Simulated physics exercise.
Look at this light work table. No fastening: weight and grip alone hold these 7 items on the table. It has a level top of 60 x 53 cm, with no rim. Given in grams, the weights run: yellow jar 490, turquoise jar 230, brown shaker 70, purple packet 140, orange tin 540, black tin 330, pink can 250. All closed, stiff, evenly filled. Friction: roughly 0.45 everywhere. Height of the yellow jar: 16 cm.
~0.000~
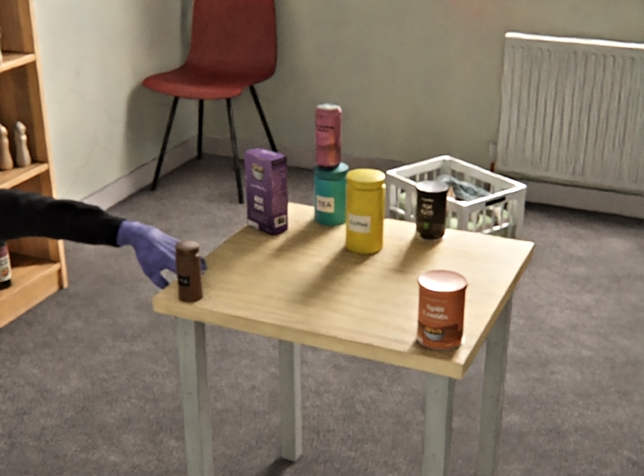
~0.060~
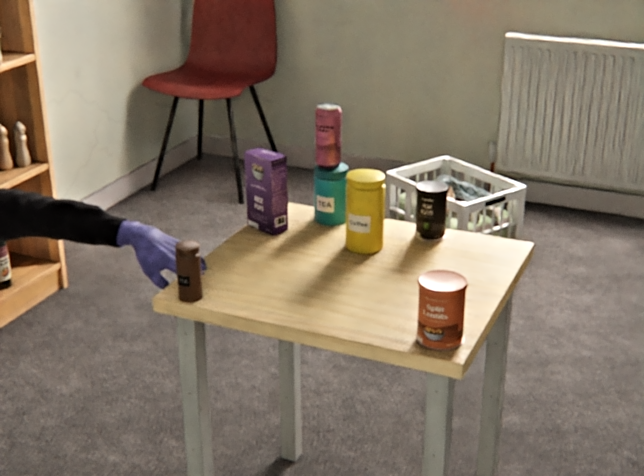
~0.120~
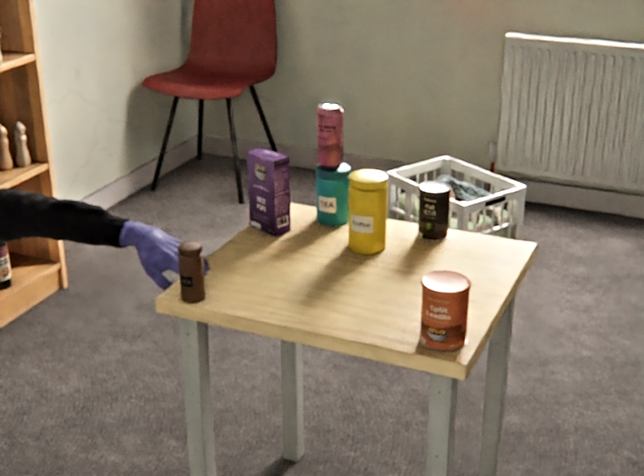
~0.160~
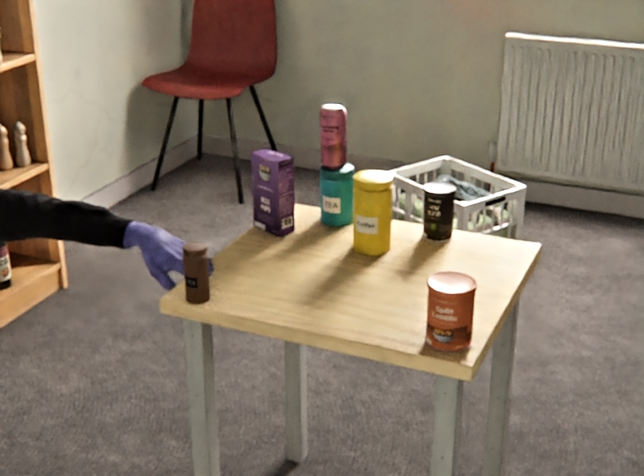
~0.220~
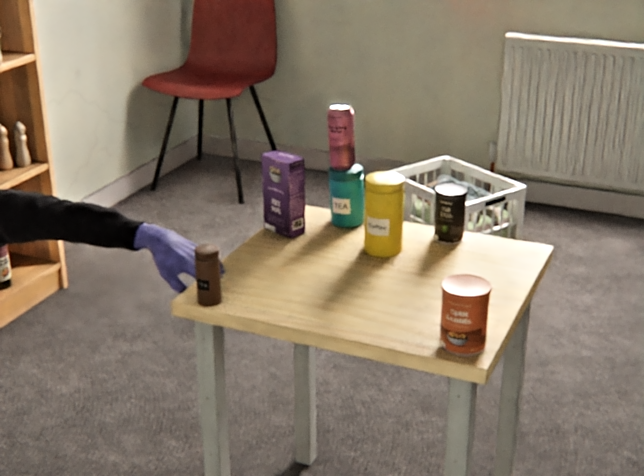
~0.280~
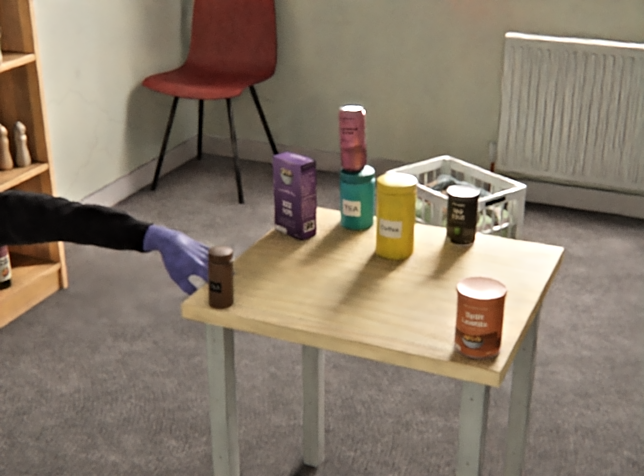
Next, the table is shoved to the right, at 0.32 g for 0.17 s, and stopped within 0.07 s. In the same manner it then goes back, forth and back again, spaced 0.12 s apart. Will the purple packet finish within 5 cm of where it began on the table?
Yes, it remains close.
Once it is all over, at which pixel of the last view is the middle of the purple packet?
Roughly at pixel (267, 191).
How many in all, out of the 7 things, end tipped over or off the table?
Total count: 2.
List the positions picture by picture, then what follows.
The first frame shows purple packet (267, 191); yellow jar (365, 211).
The second frame shows brown shaker (189, 271); orange tin (441, 310).
The third frame shows table along by 1 cm; black tin (434, 212); pink can (330, 136).
The fourth frame shows table along by 2 cm; yellow jar (372, 212); turquoise jar (337, 194).
The fifth frame shows table along by 4 cm; pink can (341, 137) at 3° to upright; brown shaker (208, 275).
The sixth frame shows table along by 6 cm; purple packet (295, 196); black tin (462, 216).
Around 0.68 s, pink can upside down; brown shaker on its side; turquoise jar at 7° to upright.
Around 0.98 s, table along by 6 cm; pink can on its side; brown shaker on its side; turquoise jar shifted 3 cm.
Finally (4.0 s), on their side or leaning hard on the table, brown shaker and pink can; the other 5 still in place (within 5 cm). In the last view, purple packet near (267, 191).
